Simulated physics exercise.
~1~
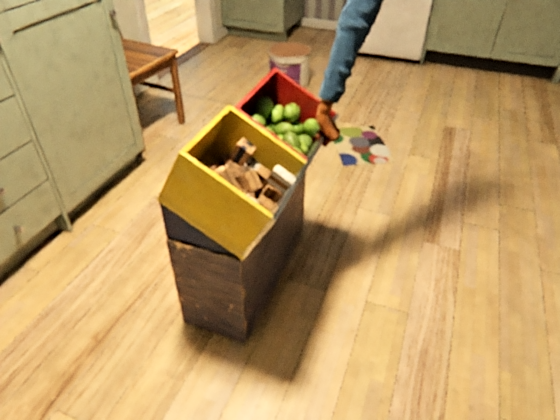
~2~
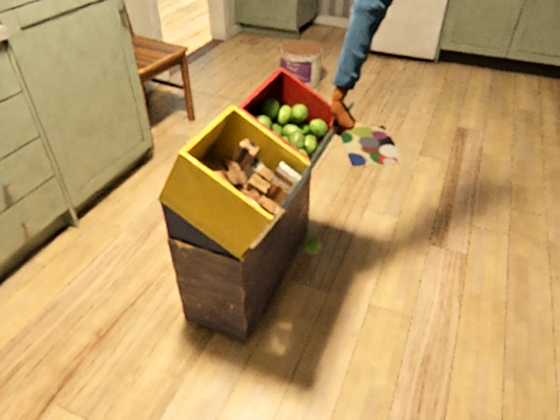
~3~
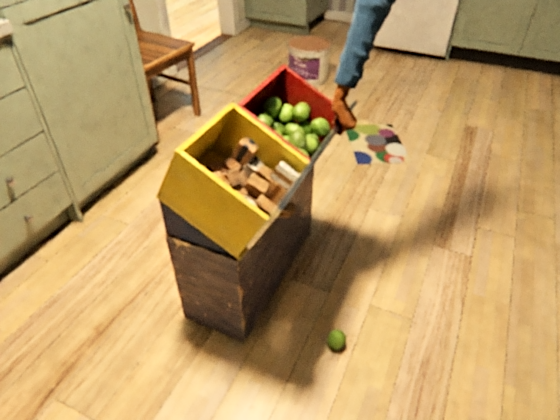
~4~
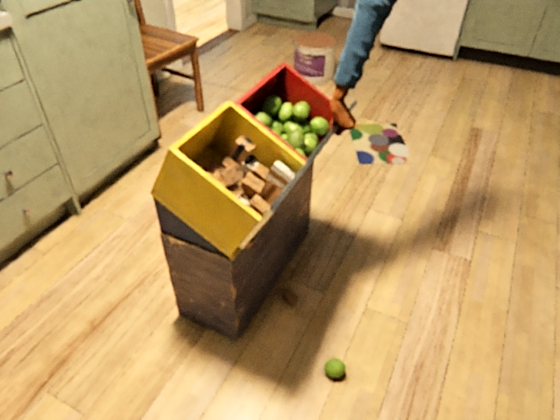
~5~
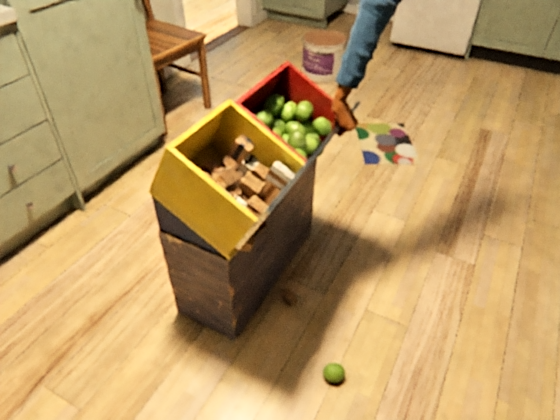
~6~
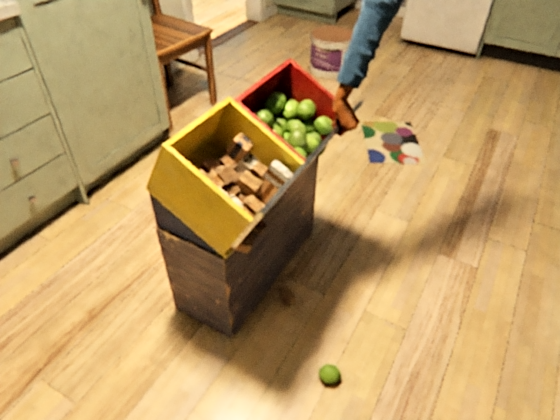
In a kitchen, a hand in a blue sleeve held the end of a red chute of limes beside a yellow one of wooden blocks, and one lime dropped, then a small brown piece, both ending on the floor while the rest stayed put.
